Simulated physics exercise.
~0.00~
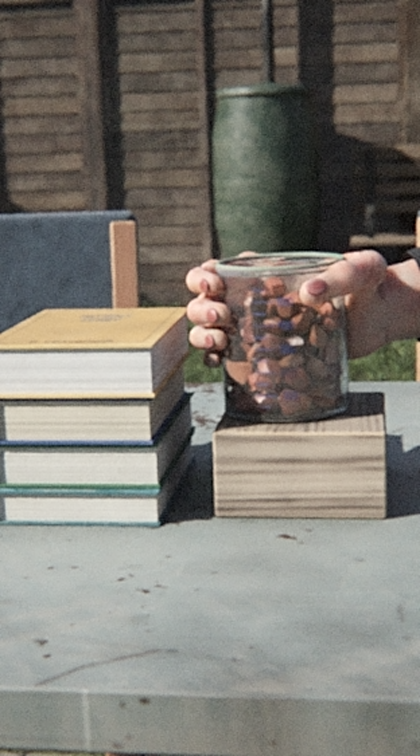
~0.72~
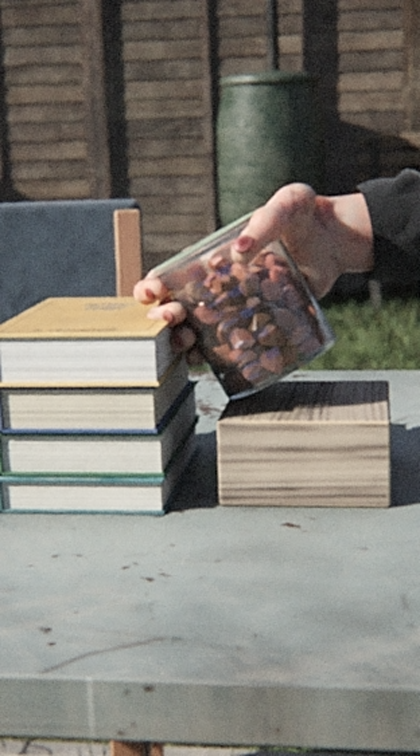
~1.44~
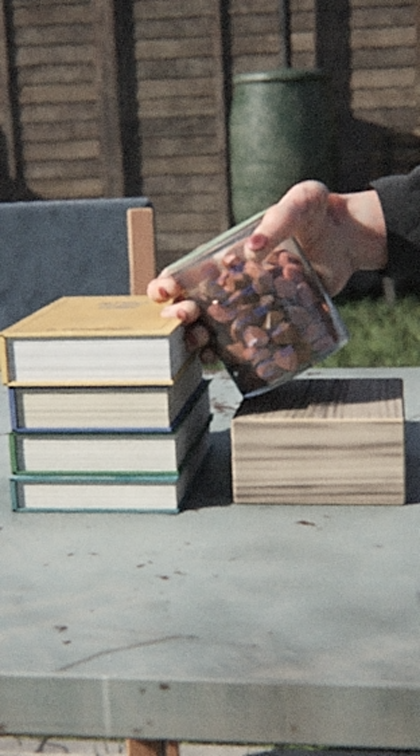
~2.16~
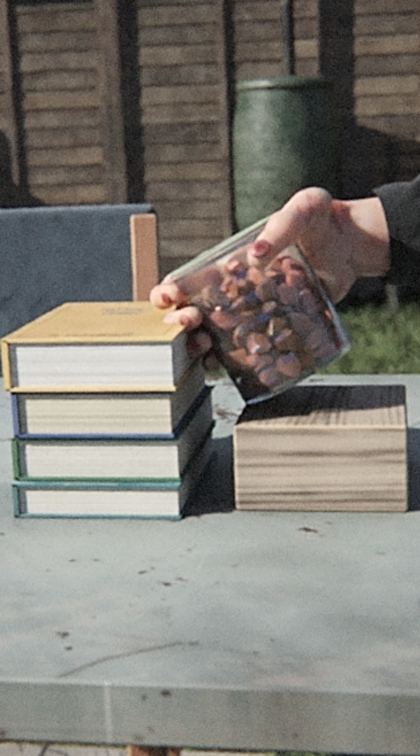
A hand in a dark sleeve reaches in from the right and grips a clear, open beaker of reddish-brown pieces, seen from the front across a grey outdoor table. The beaker first stands upright on a pale wood-grained block, beside a stack of four books with a yellow one on top at left. Behind are a wooden fence, a green container and a dark chair. The hand raises the beaker slightly and tips it left towards the books. It then stays leaning against the pile, still held, with all the pieces inside.
